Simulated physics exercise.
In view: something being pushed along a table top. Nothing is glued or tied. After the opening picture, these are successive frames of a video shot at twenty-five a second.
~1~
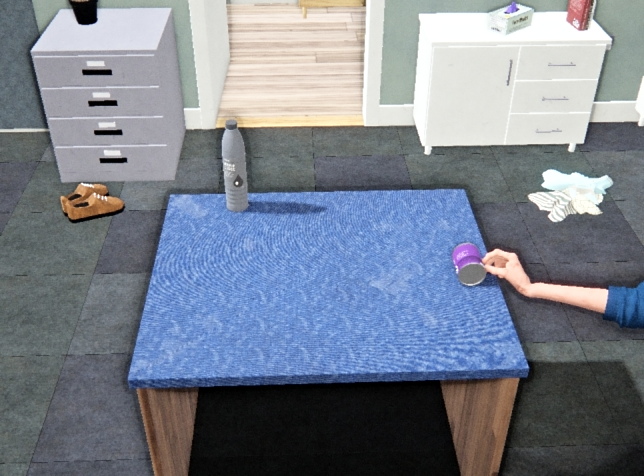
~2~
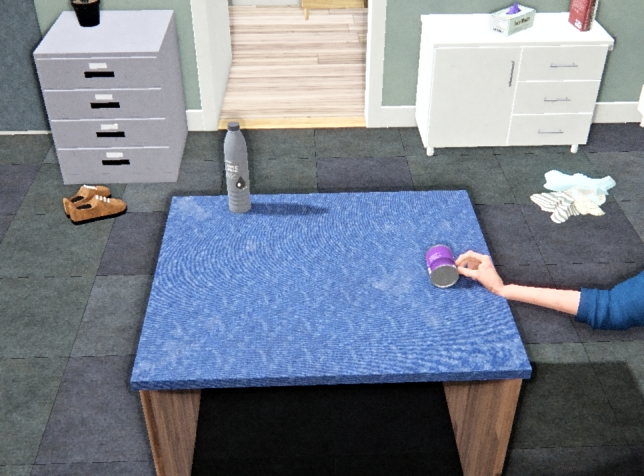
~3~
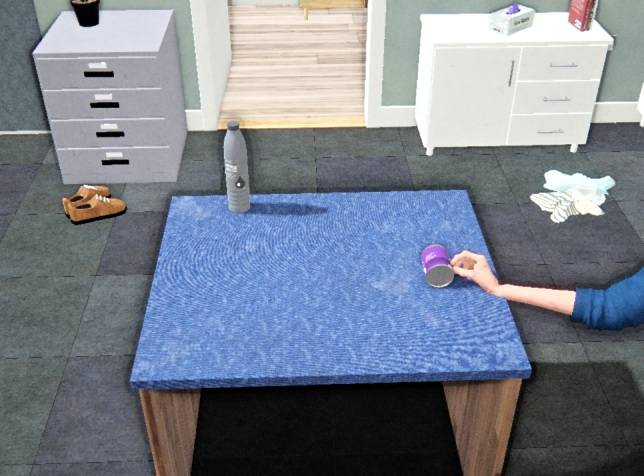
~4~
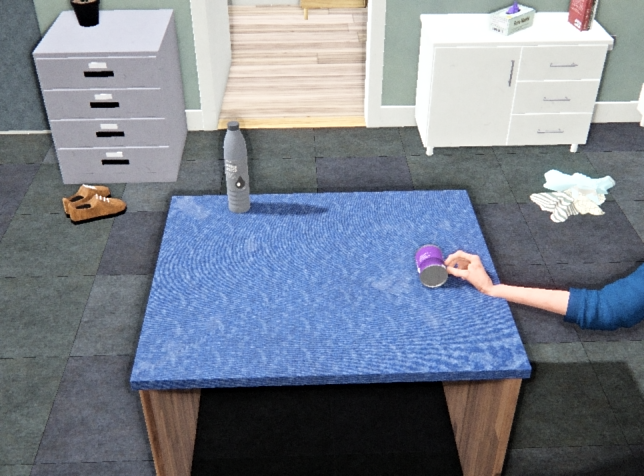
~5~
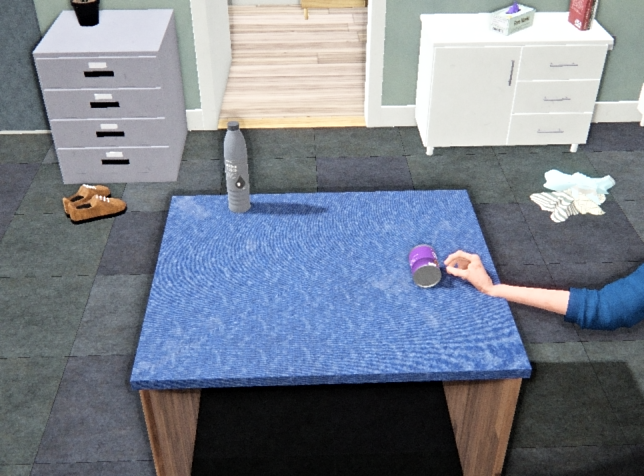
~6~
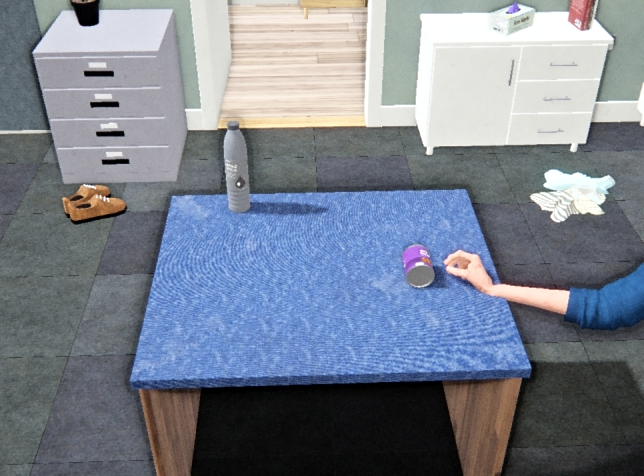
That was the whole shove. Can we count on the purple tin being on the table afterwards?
The purple tin stays on the table.
Then, 0.20 s later than the last frame, purple tin moved about its own width near (389, 267).
Then, 0.40 s later than the last frame, purple tin moved well along near (365, 267).
Then, 0.80 s later than the last frame, purple tin moved well along near (335, 268).
When it is over, moved from the start, purple tin. End places, in pixels of the last picture, purple tin near (326, 268).
